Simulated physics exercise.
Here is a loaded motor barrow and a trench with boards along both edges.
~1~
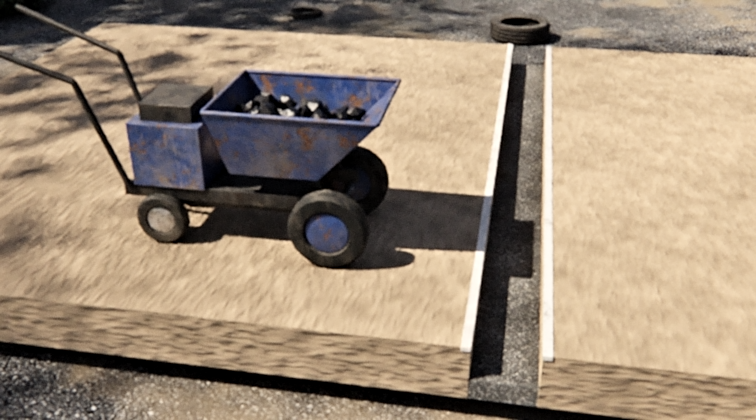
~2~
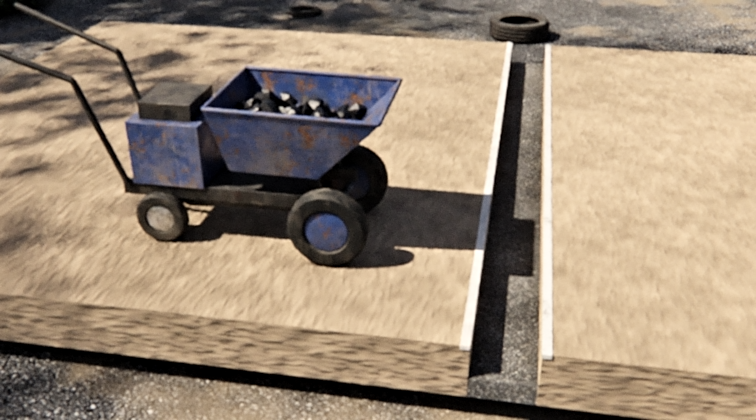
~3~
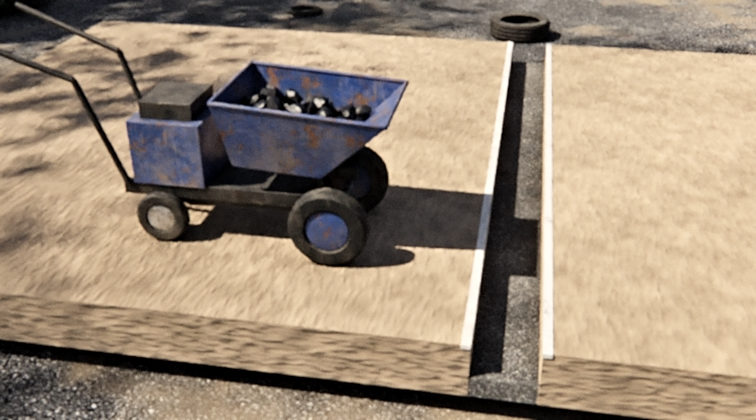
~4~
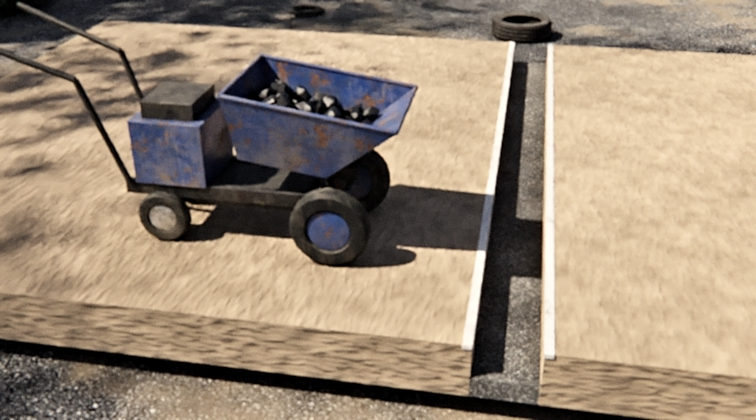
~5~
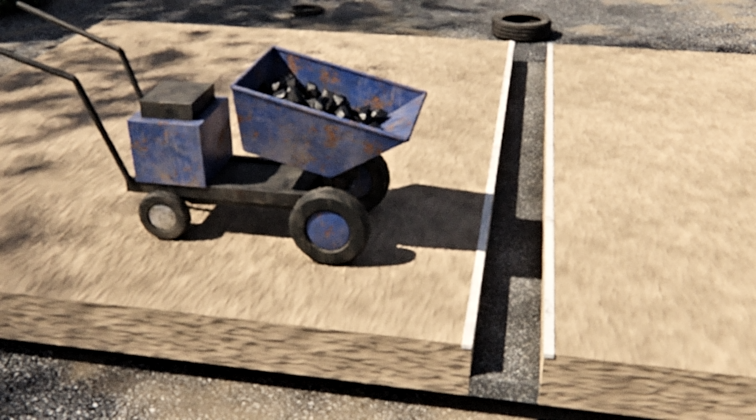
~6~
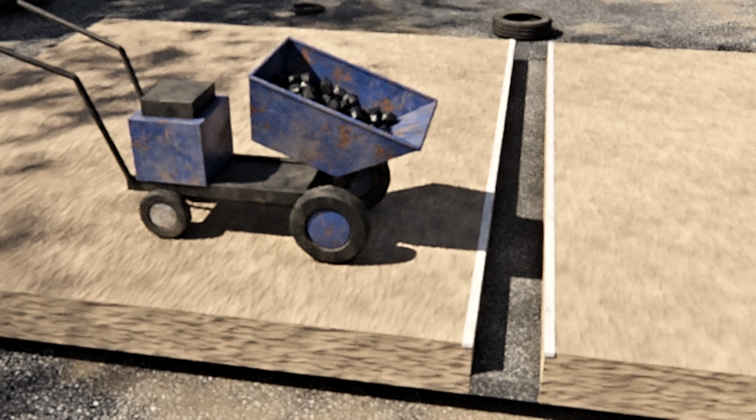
In the video, a blue, rust-marked motor barrow loaded with dark lumps of coal stands left of a narrow trench edged with boards, and its skip gradually tilts forward to the right while the wheels stay in place.
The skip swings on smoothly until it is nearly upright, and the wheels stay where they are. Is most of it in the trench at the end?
The trench ends with more than half of it.
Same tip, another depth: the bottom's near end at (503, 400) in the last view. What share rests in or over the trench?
Near 80 %.
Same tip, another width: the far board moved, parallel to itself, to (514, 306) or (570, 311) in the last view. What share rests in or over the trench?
About 50 and 80 per cent.
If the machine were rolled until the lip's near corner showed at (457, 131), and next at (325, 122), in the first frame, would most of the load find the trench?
The first try: Not half. The second: Below a half.
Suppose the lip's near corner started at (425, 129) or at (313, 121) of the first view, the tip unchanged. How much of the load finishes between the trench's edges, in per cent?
Near 90 % and 10 %.
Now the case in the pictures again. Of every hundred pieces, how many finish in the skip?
Some 5 per cent.
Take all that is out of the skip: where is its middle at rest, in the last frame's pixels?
Roughly at (506, 261).
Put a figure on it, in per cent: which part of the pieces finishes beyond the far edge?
Roughly 0 in a hundred.
Shortly afterwards, skip tipped steeply; the whole lot in the skip.
Next, skip tipped steeply; the bulk in the skip; only a few short of the trench; a little in or heaped over the trench.
Some moments later, skip tipped right over; near a quarter in the skip; a little short of the trench; near two thirds in or heaped over the trench; only a few beyond it.
In the end, skip tipped right over; a little in the skip; a little short of the trench; the bulk in or heaped over the trench; only a few beyond it.
